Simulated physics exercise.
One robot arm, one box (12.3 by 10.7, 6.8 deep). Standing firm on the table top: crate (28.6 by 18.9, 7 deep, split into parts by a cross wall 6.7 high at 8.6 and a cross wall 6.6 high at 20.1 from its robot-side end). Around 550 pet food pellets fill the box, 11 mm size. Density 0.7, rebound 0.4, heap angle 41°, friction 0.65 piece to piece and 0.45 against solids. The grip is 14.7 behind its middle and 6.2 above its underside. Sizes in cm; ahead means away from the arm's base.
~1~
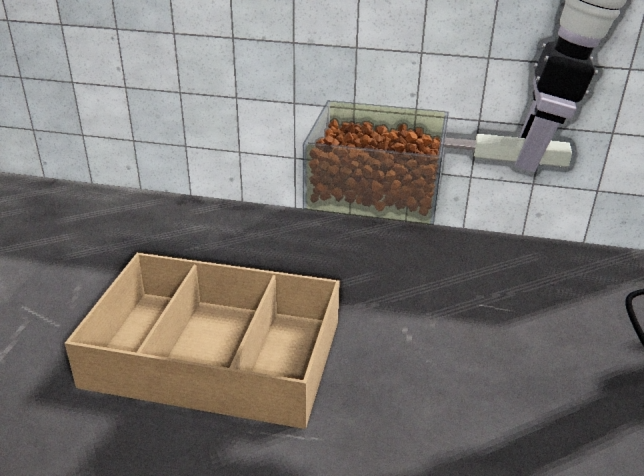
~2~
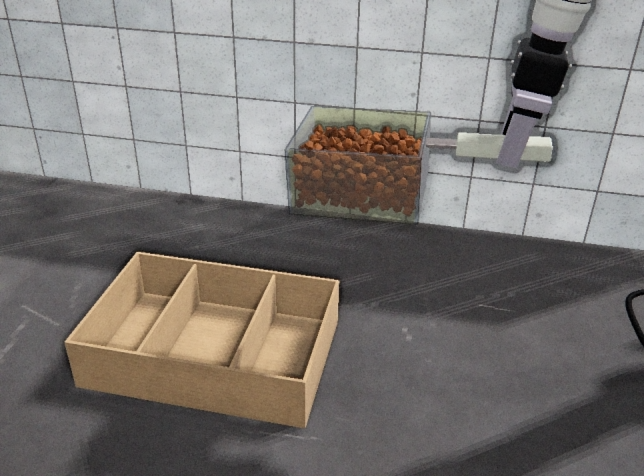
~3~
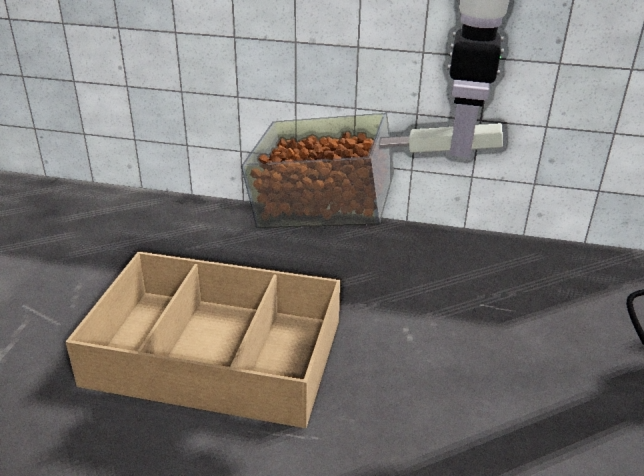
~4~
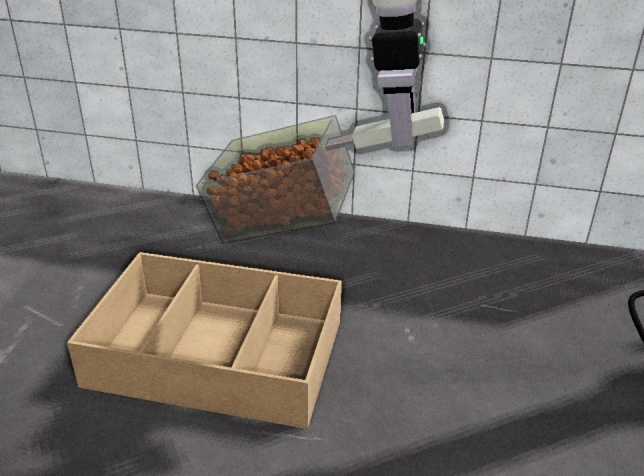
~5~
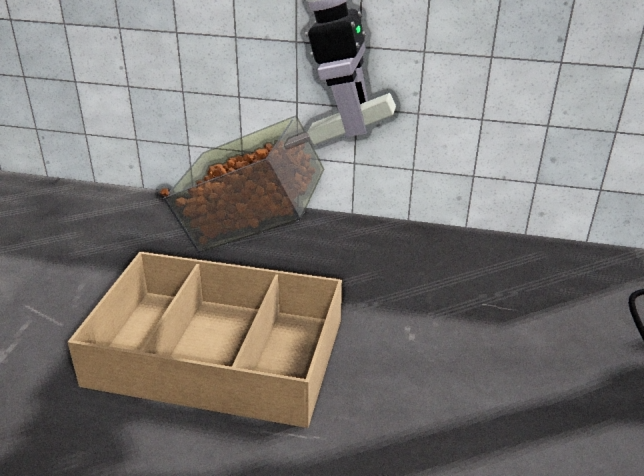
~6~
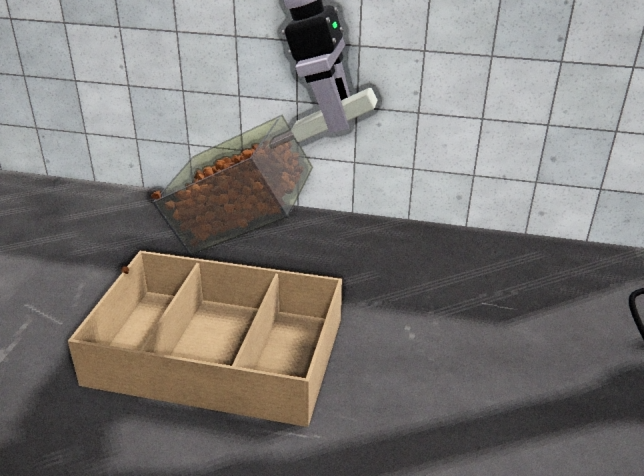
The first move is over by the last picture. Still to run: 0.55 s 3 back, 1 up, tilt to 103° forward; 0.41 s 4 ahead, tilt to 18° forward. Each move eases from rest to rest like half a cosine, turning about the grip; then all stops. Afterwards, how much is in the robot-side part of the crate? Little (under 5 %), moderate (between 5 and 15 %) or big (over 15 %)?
A little share, under 5 %, ends in the robot-side part of the crate.
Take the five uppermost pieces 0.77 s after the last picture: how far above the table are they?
About 26 cm.
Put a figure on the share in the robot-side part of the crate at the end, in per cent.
Some 2 per cent.
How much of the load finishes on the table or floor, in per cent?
About 20 per cent.
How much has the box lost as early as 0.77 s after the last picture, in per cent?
Near 20 per cent so far.
Then, 0.38 s after the last picture, tilted 88° forward, highest piece 27 above the table; 543 in the box, 3 in the robot-side part, 2 in the far-side part, 1 in flight or on a rim.
Then, 0.77 s after the last picture, tilted 56° forward, highest piece 26 above the table; 442 in the box, 91 on the table or floor, 7 in the robot-side part, 4 in the middle part, 2 in the far-side part, 3 in flight or on a rim.
Then, 1.16 s after the last picture, tilted 18° forward, highest piece 31 above the table; 435 in the box, 96 on the table or floor, 7 in the robot-side part, 4 in the middle part, 2 in the far-side part, 5 in flight or on a rim.
Then, 2.21 s after the last picture, tilted 18° forward, highest piece 31 above the table; 435 in the box, 100 on the table or floor, 7 in the robot-side part, 4 in the middle part, 3 in the far-side part.
Final count, 435 in the box, 100 on the table or floor, 7 in the robot-side part, 4 in the middle part, 3 in the far-side part. That is 1 % in the robot-side part of the crate.
